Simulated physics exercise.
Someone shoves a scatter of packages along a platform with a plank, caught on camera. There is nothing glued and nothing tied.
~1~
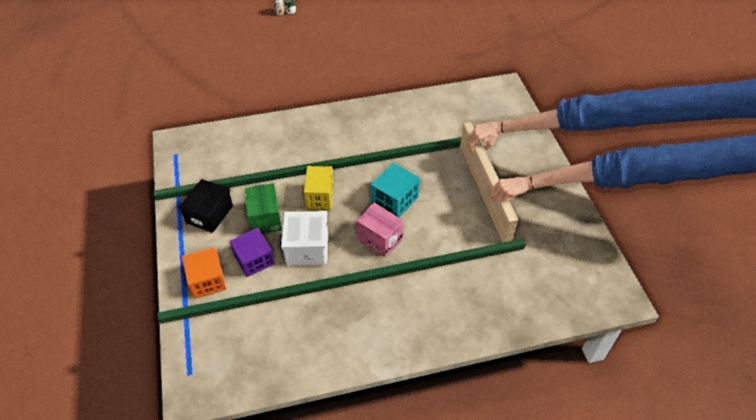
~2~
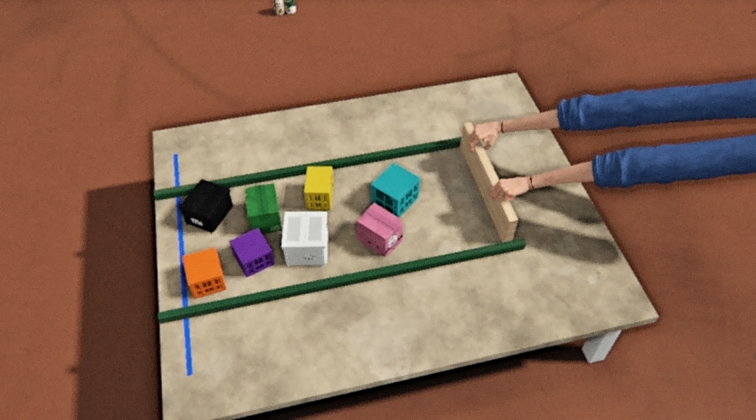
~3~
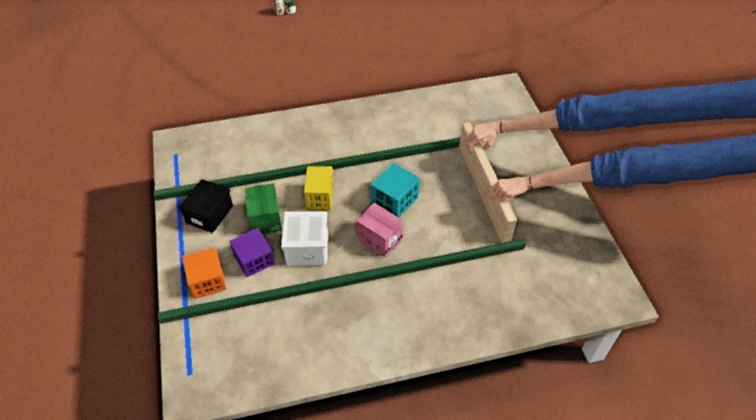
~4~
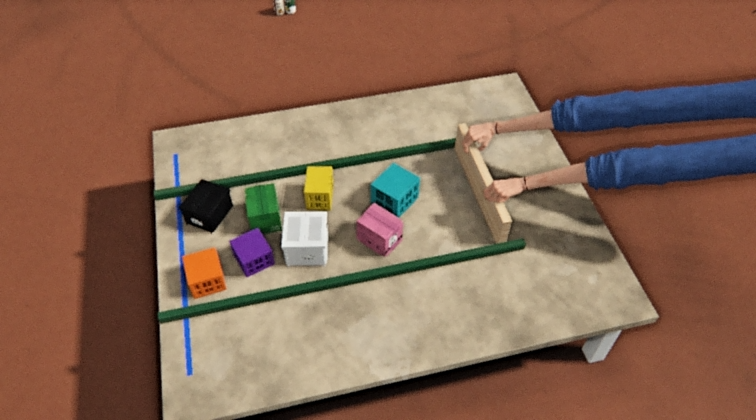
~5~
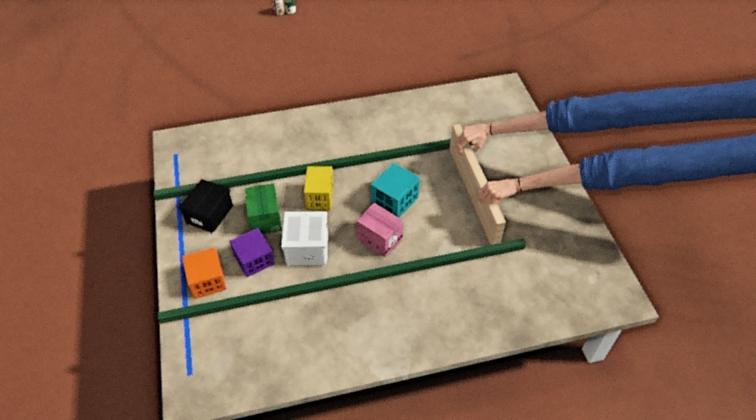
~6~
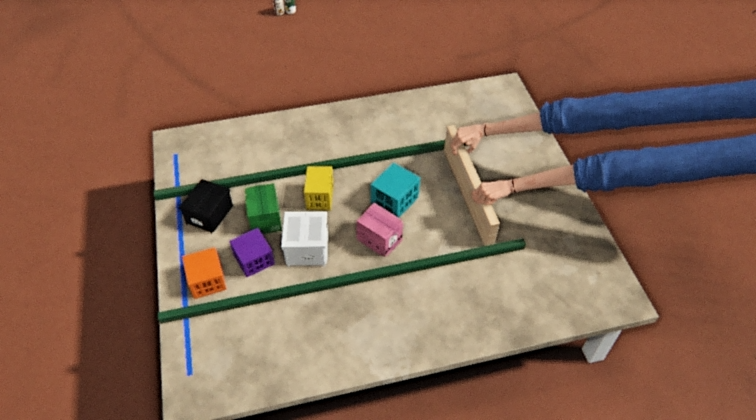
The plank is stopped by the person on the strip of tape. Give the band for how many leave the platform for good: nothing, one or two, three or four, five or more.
Band: Five or more.
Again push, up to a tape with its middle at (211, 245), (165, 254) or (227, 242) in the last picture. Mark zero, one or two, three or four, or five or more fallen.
First either three or four, then five or more, then either three or four.
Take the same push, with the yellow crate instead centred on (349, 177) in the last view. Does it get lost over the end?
In that case it never drops.
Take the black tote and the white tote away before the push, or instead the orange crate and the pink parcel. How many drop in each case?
The counts: 3 and 3.
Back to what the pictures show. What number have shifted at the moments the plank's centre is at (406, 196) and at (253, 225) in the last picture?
At first I count 1, and then 8.
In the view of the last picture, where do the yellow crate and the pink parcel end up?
Roughly at (159, 201) and at (165, 263), in that order.
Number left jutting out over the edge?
Tally: 3.
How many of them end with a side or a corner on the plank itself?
Contact count: 3.
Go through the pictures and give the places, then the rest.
In the first picture, orange crate (205, 273); black tote (207, 206); purple crate (252, 253); plank (486, 181); tape (182, 251).
In the second picture, black tote (207, 206); green box (263, 209).
In the third picture, purple crate (252, 253); yellow crate (319, 189).
In the fourth picture, orange crate (205, 273); pink parcel (380, 230).
In the fifth picture, black tote (207, 206); turquoise crate (395, 191).
In the sixth picture, orange crate (205, 273); black tote (207, 206); purple crate (252, 253); plank (469, 184); tape (182, 251).
Soon after, none off yet; orange crate at rest near (205, 273); black tote at rest near (207, 206); purple crate at rest near (252, 253).
At rest, the number that fall off is five or more; fallen, white tote, green box, purple crate, black tote and orange crate.
